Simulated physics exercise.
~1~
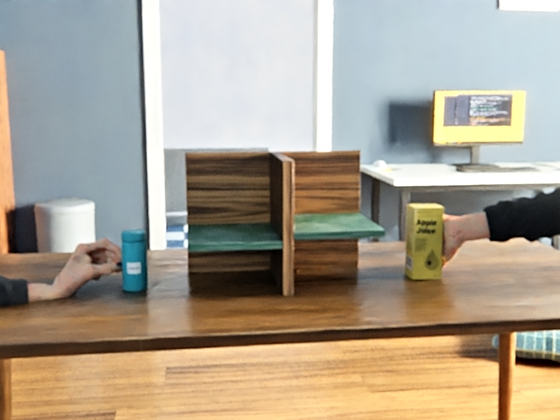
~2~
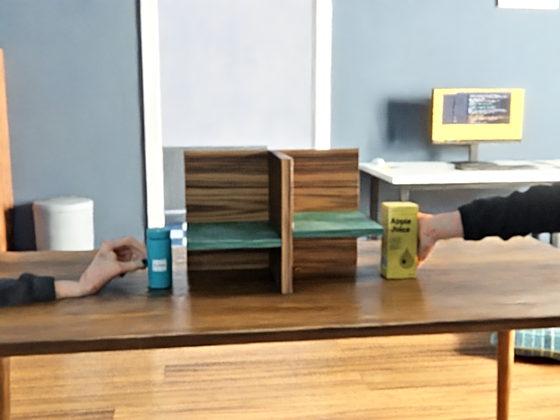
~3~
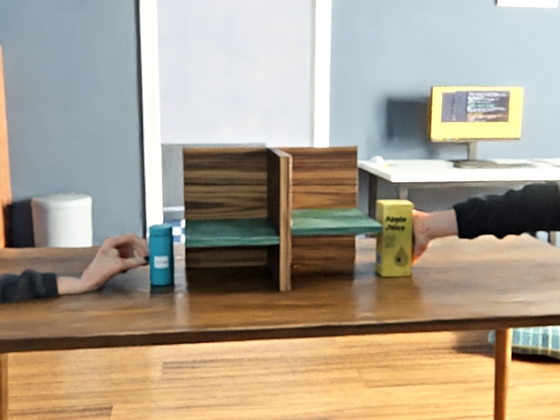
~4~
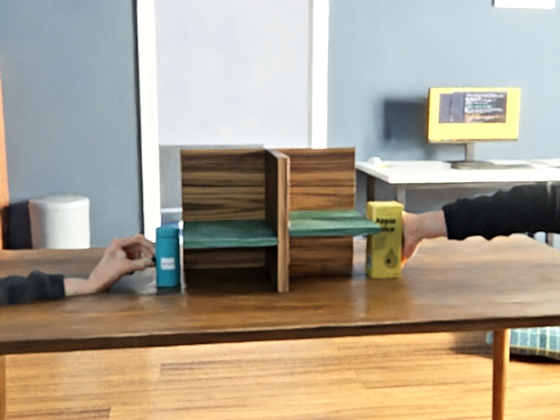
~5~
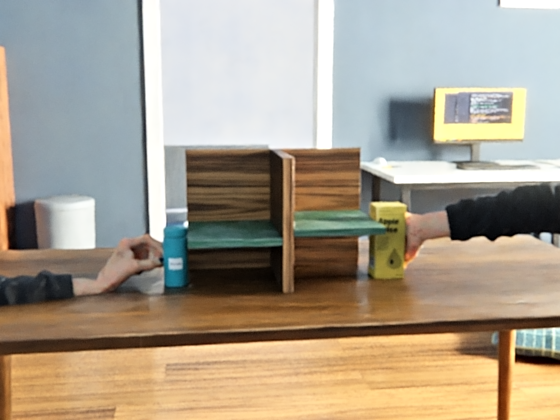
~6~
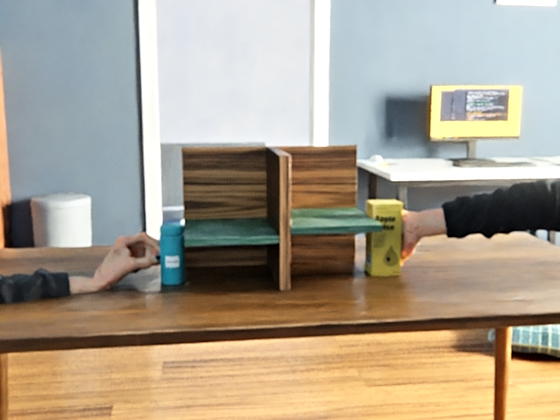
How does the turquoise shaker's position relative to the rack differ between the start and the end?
At the start the turquoise shaker stands a short way to the left of the rack, with a gap between them. By the end it is farther right, upright against the left edge of the rack's shelf.
Turquoise shaker and yellow carton being pushed by two hands from opposite sides toward a small rack, stopping at its shelf edges.
